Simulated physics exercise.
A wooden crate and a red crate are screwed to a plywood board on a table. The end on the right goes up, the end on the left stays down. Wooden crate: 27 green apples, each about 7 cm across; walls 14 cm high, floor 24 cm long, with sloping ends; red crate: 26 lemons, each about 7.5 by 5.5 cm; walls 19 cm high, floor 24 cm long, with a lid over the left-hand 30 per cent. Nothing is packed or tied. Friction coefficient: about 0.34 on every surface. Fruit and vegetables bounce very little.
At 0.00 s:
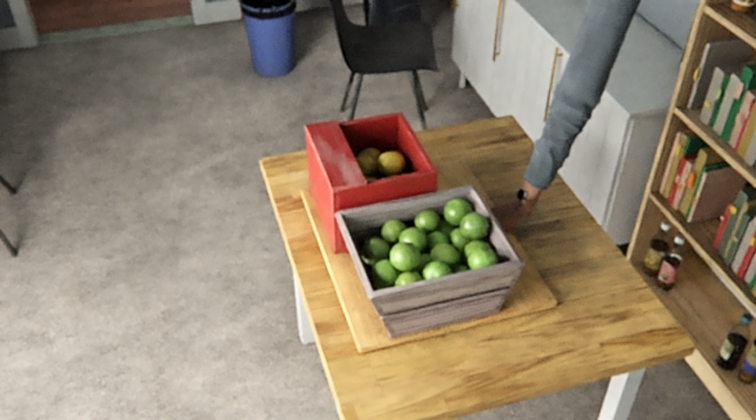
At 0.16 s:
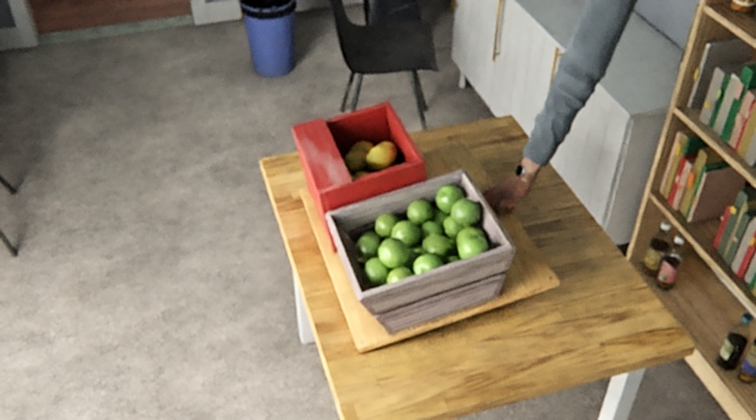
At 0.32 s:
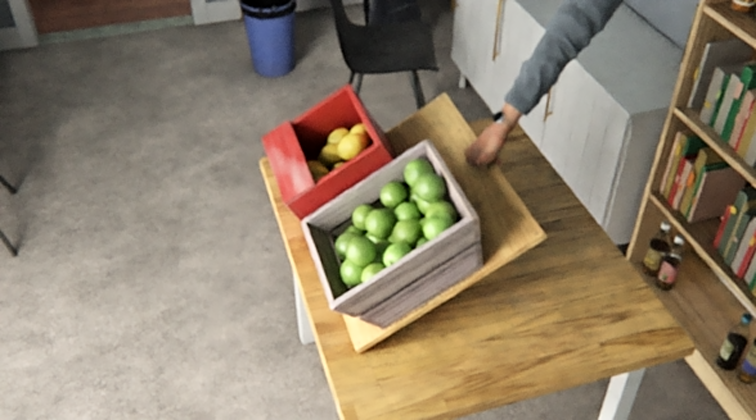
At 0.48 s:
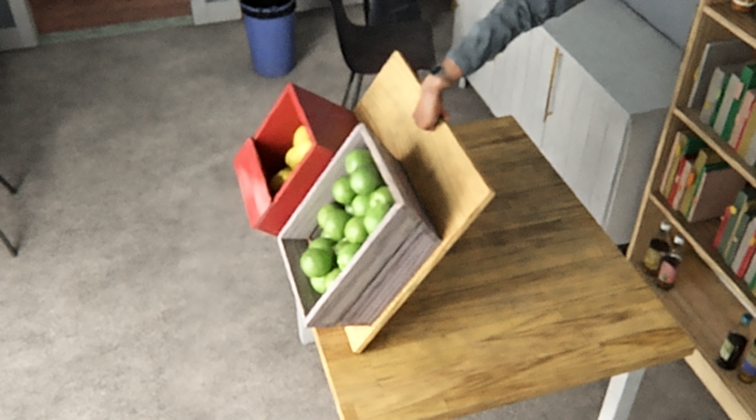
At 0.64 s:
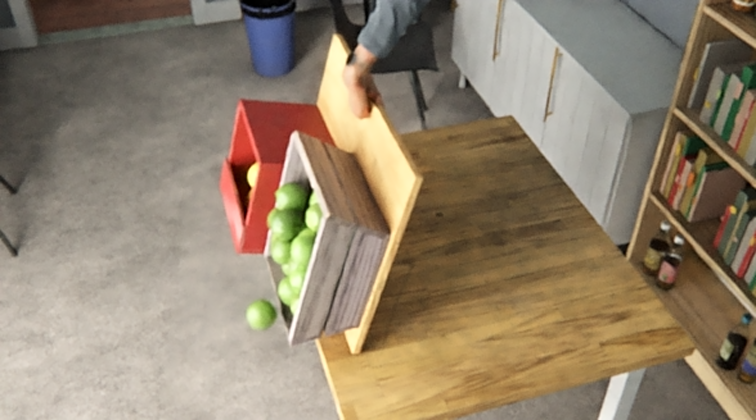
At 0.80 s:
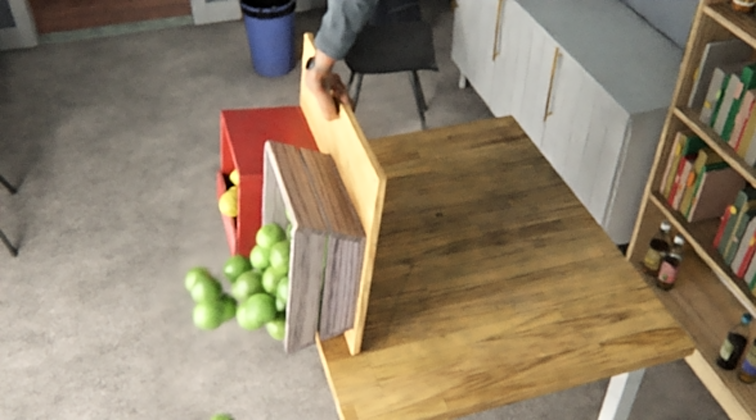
In a grey-floored room seen from above by a still camera, a wooden table stands between a blue bin and dark chair behind and a bookshelf at right. On a board at the table's left sit a red, partly lidded crate of yellow-orange fruit and, nearer, a greyish wooden crate of green apples. A grey-sleeved arm lifts the board's right end until it stands nearly upright, and one apple, then several more, tumble out leftward.
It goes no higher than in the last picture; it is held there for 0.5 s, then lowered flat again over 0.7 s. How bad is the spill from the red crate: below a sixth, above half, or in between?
The red crate loses fewer than one in six of its lemons.
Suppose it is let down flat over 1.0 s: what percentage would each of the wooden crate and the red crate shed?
In that case wooden crate 100, red crate 0 per cent.
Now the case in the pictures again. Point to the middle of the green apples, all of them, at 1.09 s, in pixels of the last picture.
Near (219, 402).
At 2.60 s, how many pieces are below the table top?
Some 30 pieces.
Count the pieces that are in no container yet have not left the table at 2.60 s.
Roughly 0.
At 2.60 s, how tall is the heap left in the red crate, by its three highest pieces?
Roughly 16 cm high.
After 1.09 s, tilt 83°; 21 of 27 out of the wooden crate and 1 of 26 out of the red crate.
After 1.45 s, tilt 73°; 27 of 27 out of the wooden crate and 1 of 26 out of the red crate.
After 1.95 s, tilt 1°; 27 of 27 out of the wooden crate and 1 of 26 out of the red crate.
Outcome (at 2.60 s), 27 of 27 out of the wooden crate and 1 of 26 out of the red crate. Asked share, 1 of 26, 4 per cent.
